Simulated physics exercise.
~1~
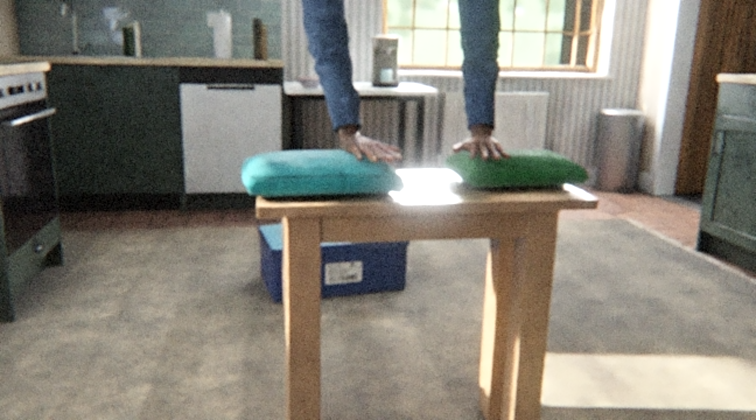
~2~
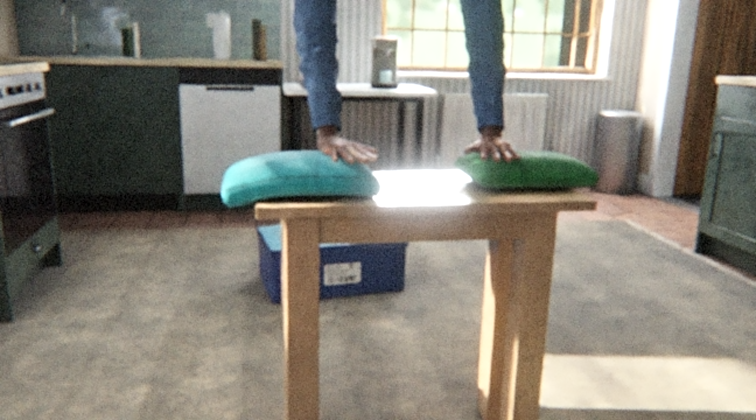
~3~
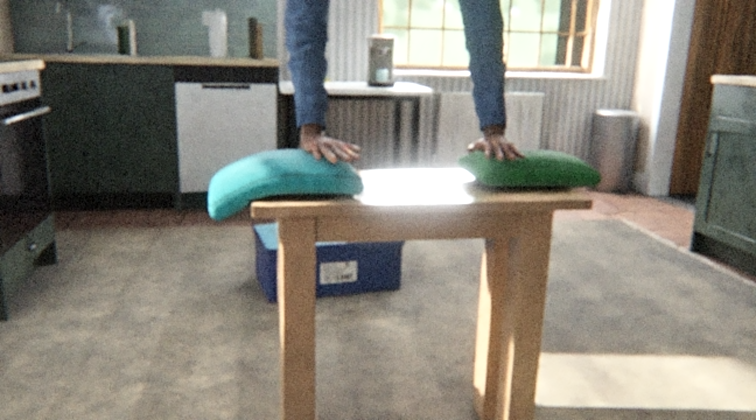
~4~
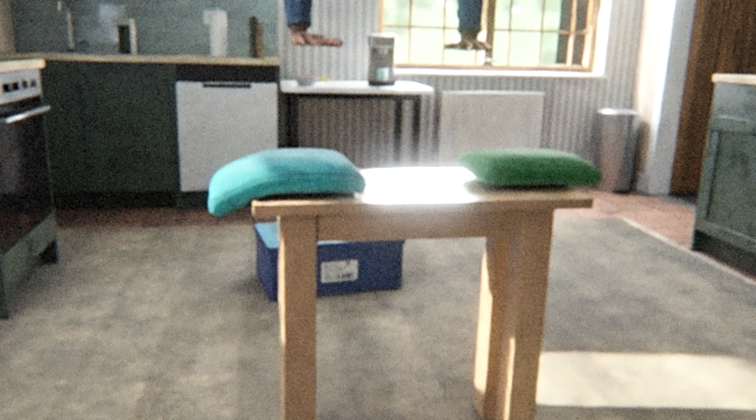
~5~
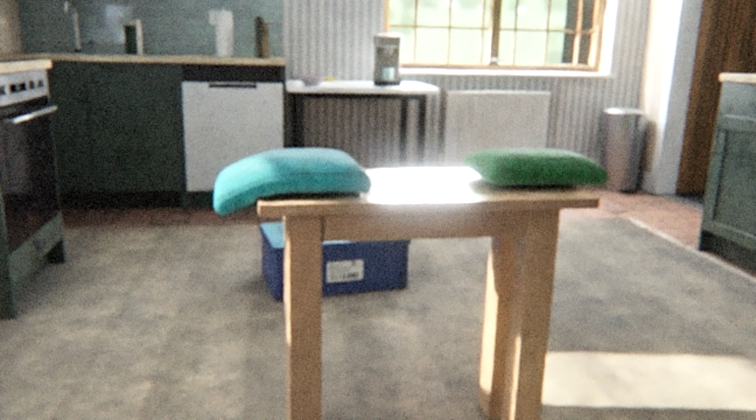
To begin with, two hands rest on a turquoise soft bag and a green rice sack lying on a wooden side table in a sunlit kitchen. The hands push the pair apart, the turquoise bag sliding left and the green one shifting slightly right. The turquoise bag moves further out until its outer end sags over the table's left edge, while the green one edges towards the right end. Then the hands let go, lift away and leave the view. Both bags stay at rest on the tabletop, the turquoise one still drooping over the side.
